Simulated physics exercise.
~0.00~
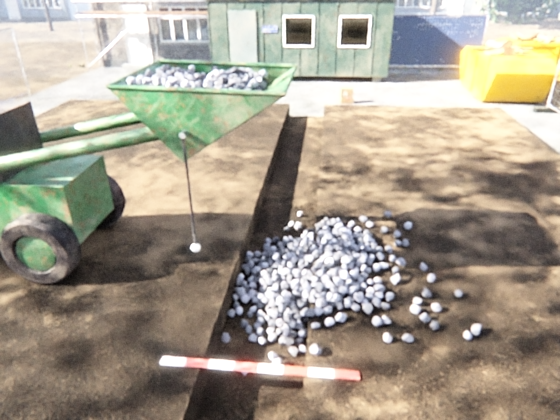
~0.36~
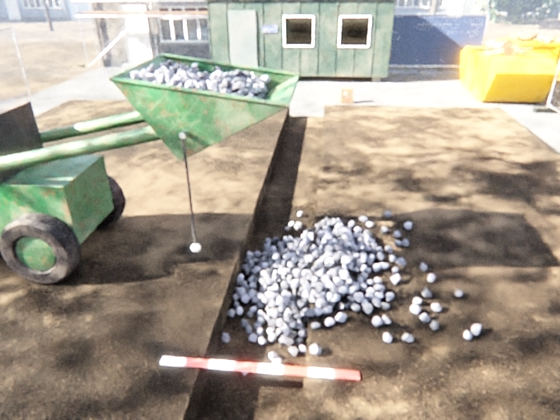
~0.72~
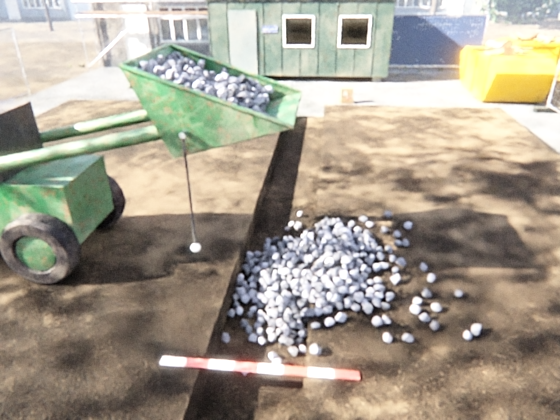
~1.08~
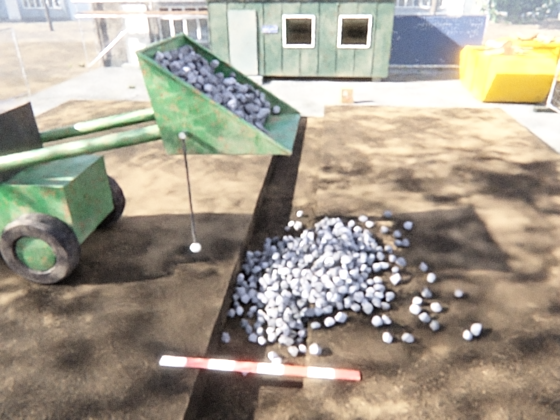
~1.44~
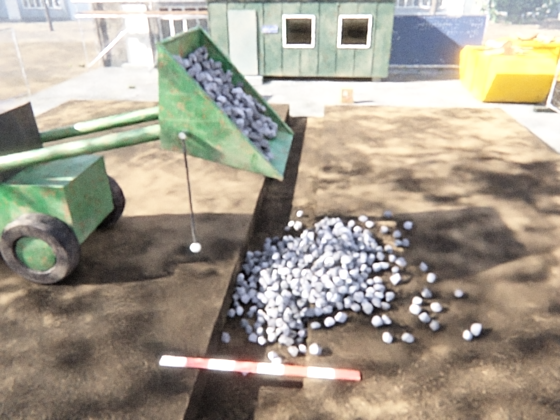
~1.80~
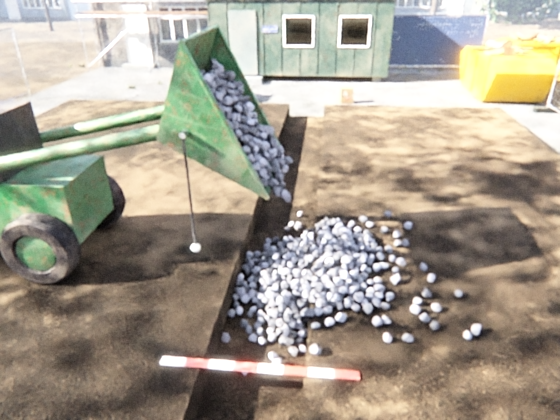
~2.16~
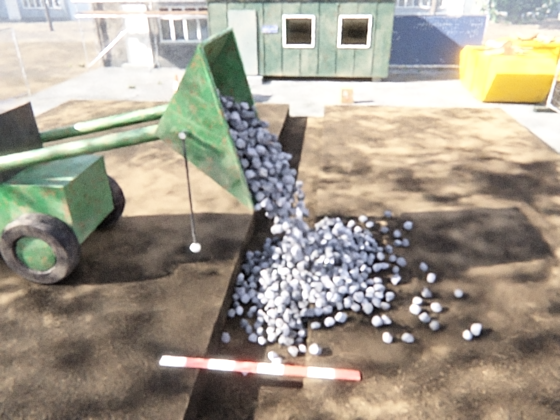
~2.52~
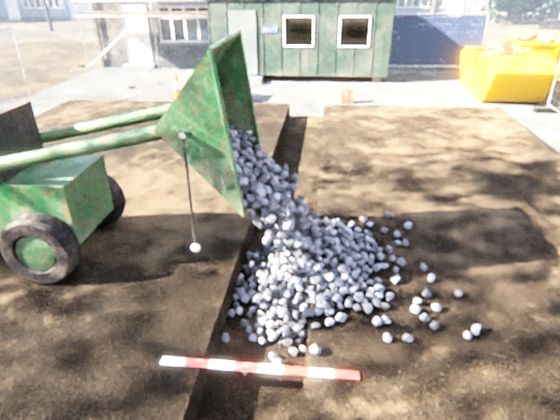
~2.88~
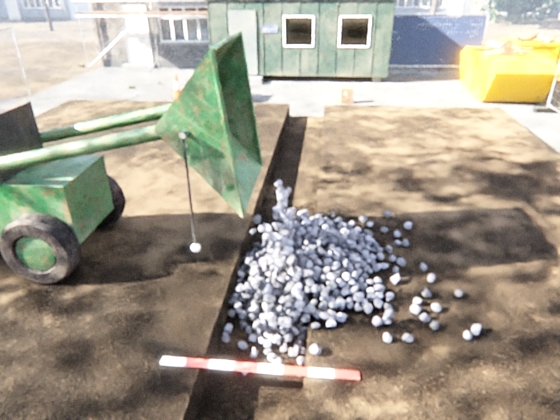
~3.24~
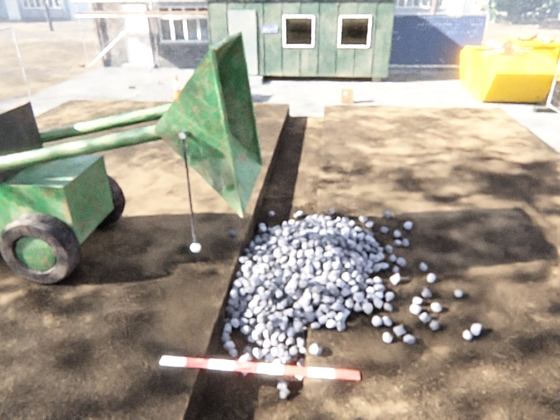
A green loader at the left holds a skip full of pale grey stones beside a long, dark trench, seen from a raised, still viewpoint over bare brown ground. An earlier heap lies across the trench and the ground to its right, behind a red and white staff, with a green cabin and a yellow container in the background. The skip tips steadily forward, and its stones slide to the lip. They pour down in a thick stream onto the heap. The skip ends steeply tilted and empty above a broader pile, with a few stones near the staff.
